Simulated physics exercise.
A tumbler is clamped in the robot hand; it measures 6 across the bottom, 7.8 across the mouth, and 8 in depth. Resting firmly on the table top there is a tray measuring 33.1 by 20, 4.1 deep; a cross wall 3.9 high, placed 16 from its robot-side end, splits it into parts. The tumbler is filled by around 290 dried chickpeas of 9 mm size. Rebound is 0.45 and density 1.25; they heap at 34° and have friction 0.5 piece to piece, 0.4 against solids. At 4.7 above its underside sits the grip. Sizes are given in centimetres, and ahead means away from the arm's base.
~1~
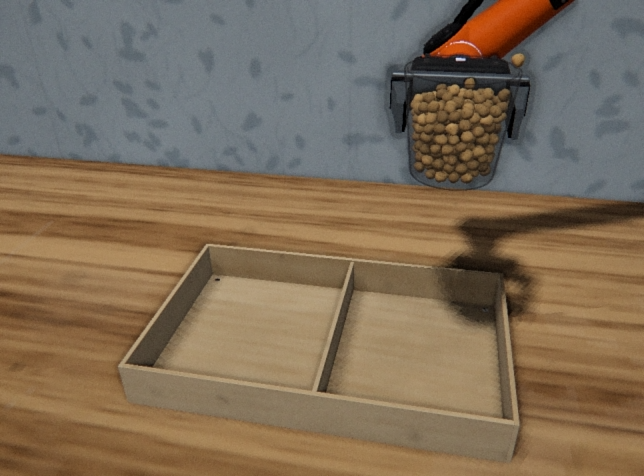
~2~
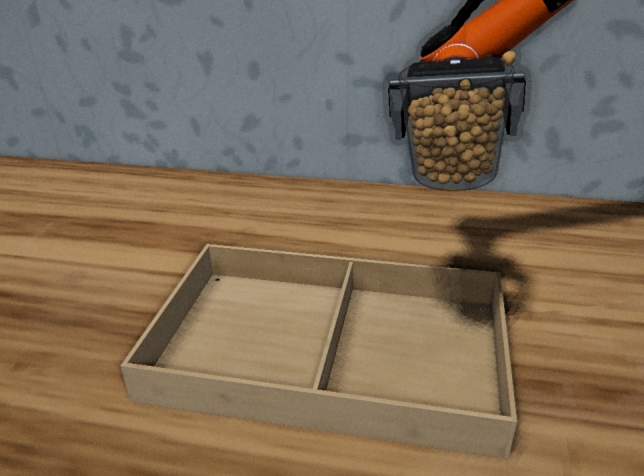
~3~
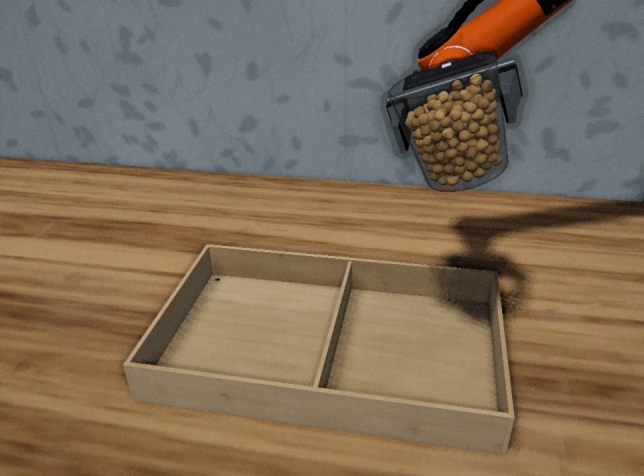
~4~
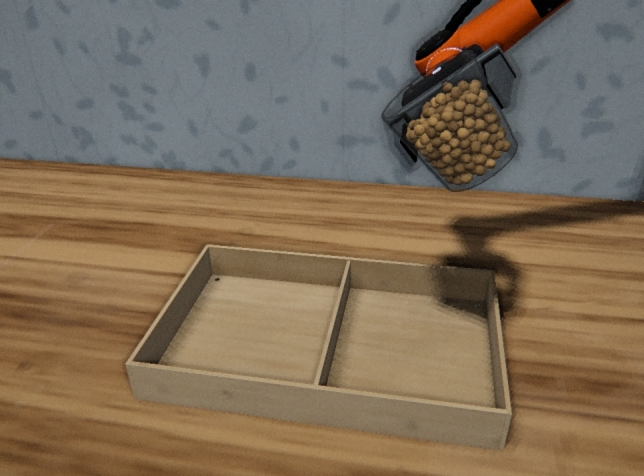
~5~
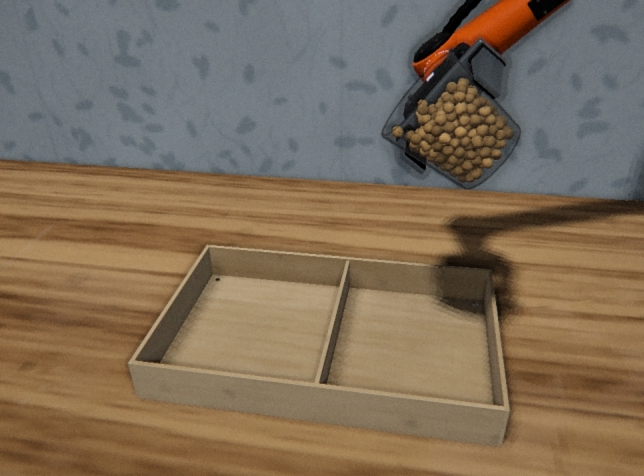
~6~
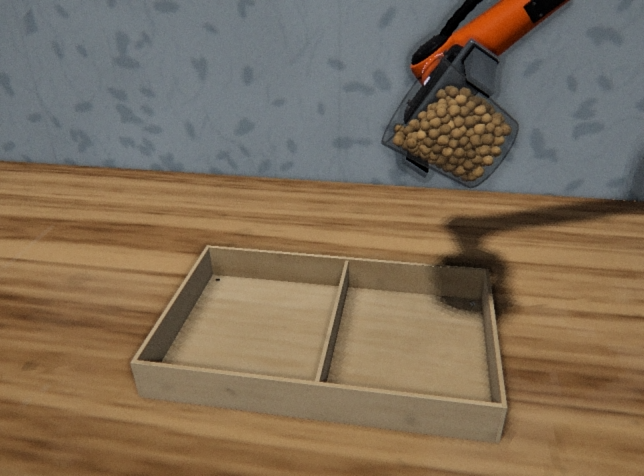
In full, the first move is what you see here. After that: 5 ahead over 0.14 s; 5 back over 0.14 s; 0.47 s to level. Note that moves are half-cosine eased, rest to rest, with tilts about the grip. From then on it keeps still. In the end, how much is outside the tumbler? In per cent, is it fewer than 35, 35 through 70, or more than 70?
Fewer than 35 per cent.
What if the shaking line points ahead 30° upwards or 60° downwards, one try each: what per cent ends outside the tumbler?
First try about 35 %, second try about 0 %.
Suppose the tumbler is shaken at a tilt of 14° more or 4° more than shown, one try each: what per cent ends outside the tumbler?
About 50 per cent for the first try and 30 per cent for the second.
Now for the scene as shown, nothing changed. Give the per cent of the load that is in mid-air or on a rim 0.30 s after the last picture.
Around 21 per cent of the load.
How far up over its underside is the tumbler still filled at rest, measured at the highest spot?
I'd put it at close to 7.5 centimetres.
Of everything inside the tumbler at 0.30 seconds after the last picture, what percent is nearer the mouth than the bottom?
About 45 percent.
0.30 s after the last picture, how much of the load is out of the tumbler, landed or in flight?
I'd say some 20 percent.
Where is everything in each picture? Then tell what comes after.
In the first frame, tumbler middle at (456, 125), level; upper third of the load around (459, 108), from x 415 to 520, top at y 60; 292 in the tumbler.
In the second frame, tumbler middle at (455, 127), tilted 6° forward; upper third of the load around (463, 110), from x 415 to 510, top at y 60.
In the third frame, tumbler middle at (455, 128), tilted 20° forward; upper third of the load around (461, 111), from x 410 to 495, top at y 80.
In the fourth frame, tumbler middle at (455, 128), tilted 38° forward; upper third of the load around (461, 111), from x 410 to 505, top at y 85.
In the fifth frame, tumbler middle at (455, 128), tilted 52° forward; upper third of the load around (462, 111), from x 400 to 510, top at y 85.
In the sixth frame, tumbler middle at (453, 129), tilted 58° forward; upper third of the load around (459, 114), from x 400 to 505, top at y 90; 292 in the tumbler.
Then, 0.30 s after the last picture, tilted 58° forward, highest piece 26 above the table; 230 in the tumbler, 62 in flight or on a rim.
Then, 0.60 s after the last picture, tilted 13° forward, highest piece 28 above the table; 230 in the tumbler, 40 in the far-side part, 22 in the robot-side part.
Then, 0.95 s after the last picture, level, highest piece 28 above the table; 230 in the tumbler, 41 in the far-side part, 21 in the robot-side part.
Then, 2.00 s after the last picture, level, highest piece 28 above the table; 230 in the tumbler, 41 in the far-side part, 21 in the robot-side part.
Final count, 230 in the tumbler, 41 in the far-side part, 21 in the robot-side part. That is 21 % outside the tumbler.
